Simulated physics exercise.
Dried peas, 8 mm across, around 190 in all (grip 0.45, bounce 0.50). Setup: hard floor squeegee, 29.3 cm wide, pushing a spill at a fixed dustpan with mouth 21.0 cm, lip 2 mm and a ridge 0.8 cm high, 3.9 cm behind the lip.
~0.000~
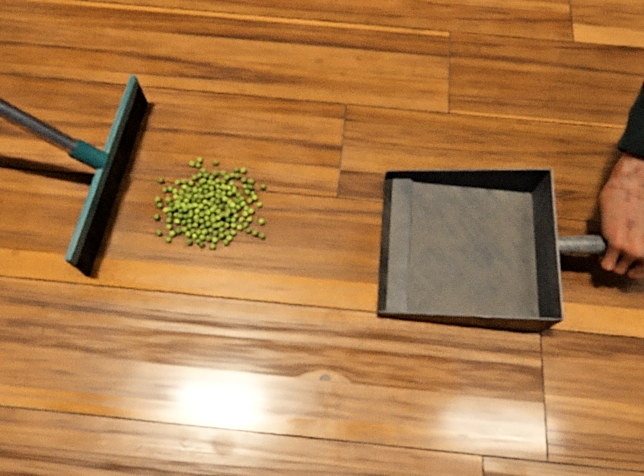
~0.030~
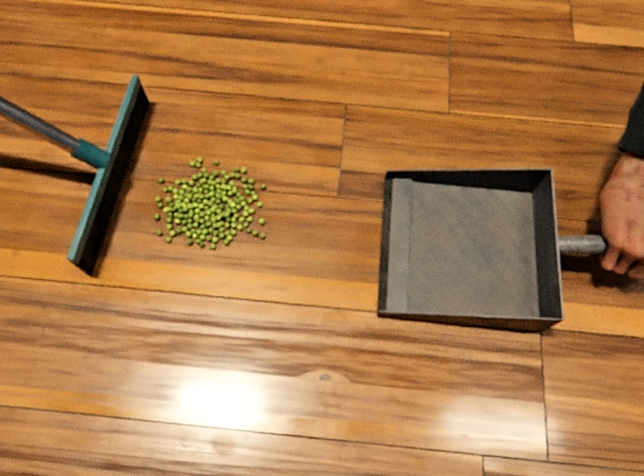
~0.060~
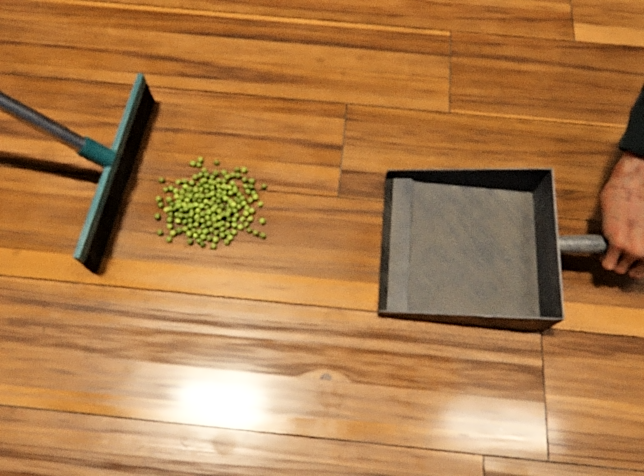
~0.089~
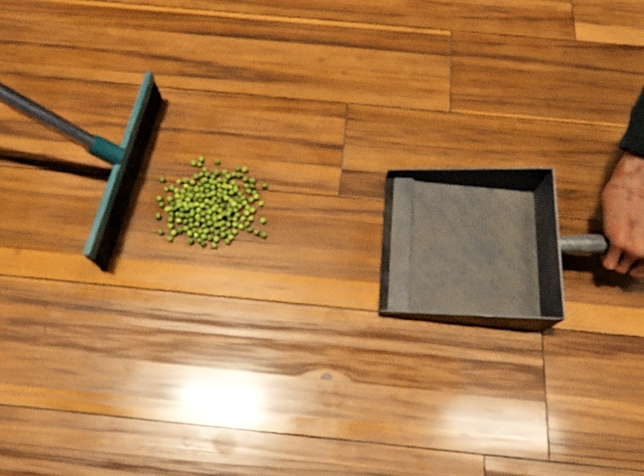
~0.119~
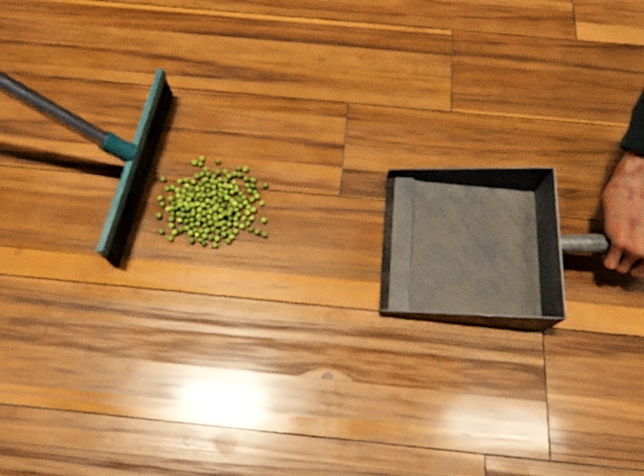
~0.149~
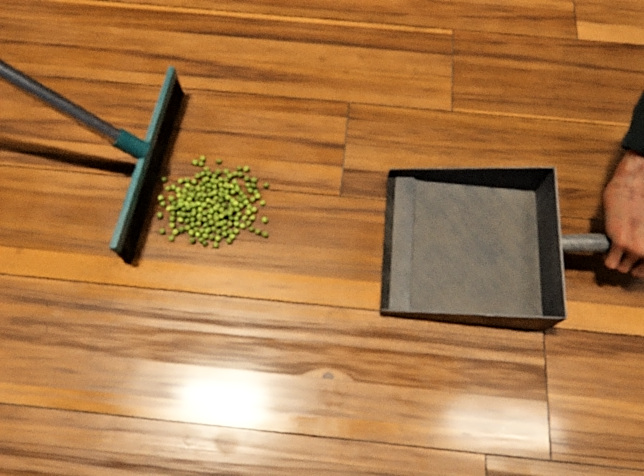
A hand holds a dustpan still while a squeegee slides right, nearing some green peas.
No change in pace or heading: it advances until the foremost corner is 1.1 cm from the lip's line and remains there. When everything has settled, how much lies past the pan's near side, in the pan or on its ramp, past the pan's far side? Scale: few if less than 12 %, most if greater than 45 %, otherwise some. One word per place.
Near side - few; pan - few; far side - some.
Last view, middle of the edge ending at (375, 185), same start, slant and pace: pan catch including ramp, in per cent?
Some 30 per cent.
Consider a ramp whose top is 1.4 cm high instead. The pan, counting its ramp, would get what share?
In that case roughly 5 percent.
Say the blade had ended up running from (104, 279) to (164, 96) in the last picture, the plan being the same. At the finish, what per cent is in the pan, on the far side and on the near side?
Per cent by place - pan 30, far side 10, near side 20.
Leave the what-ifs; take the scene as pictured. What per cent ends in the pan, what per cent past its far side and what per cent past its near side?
Near: 0; pan: 5; far: 35 (percent).
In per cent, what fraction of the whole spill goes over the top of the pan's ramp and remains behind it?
Around 0 in a hundred.
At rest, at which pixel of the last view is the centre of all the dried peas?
About (379, 204).
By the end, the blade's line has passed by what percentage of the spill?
I'd say close to 35 per cent.
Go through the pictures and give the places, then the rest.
In the first picture, blade from (72, 261) to (135, 82), moved 0.0 cm, 0 of the pieces shifted so far; middle of the pieces at (210, 204); pan at (472, 253).
In the second picture, blade from (74, 260) to (137, 82), moved 0.2 cm, 0 of the pieces shifted so far; middle of the pieces at (211, 204).
In the third picture, blade from (80, 258) to (142, 81), moved 0.9 cm, 0 of the pieces shifted so far; middle of the pieces at (211, 204).
In the fourth picture, blade from (90, 255) to (151, 79), moved 2.1 cm, 0 of the pieces shifted so far; middle of the pieces at (212, 203).
In the fifth picture, blade from (103, 252) to (162, 76), moved 3.6 cm, 0 of the pieces shifted so far; middle of the pieces at (213, 203).
In the sixth picture, blade from (116, 249) to (173, 73), moved 5.2 cm, 0 of the pieces shifted so far; middle of the pieces at (213, 203); pan at (475, 251). The blade's pace is about 0.53 m/s, heading 22 degrees away from the viewer's side.
After 0.47 s, middle of the blade 19 cm from the lip; 0 % over the lip, far side 20 %, near side 0 %.
After 0.68 s, middle of the blade 8 cm from the lip; 0 % over the lip, far side 30 %, near side 0 %.
After 1.01 s, middle of the blade 2 cm from the lip; 5 % over the lip, far side 35 %, near side 0 %.
At rest (1.6 s), near side 0 %, pan 5 %, far side 35 %, in front of the lip or behind the blade 60 %.
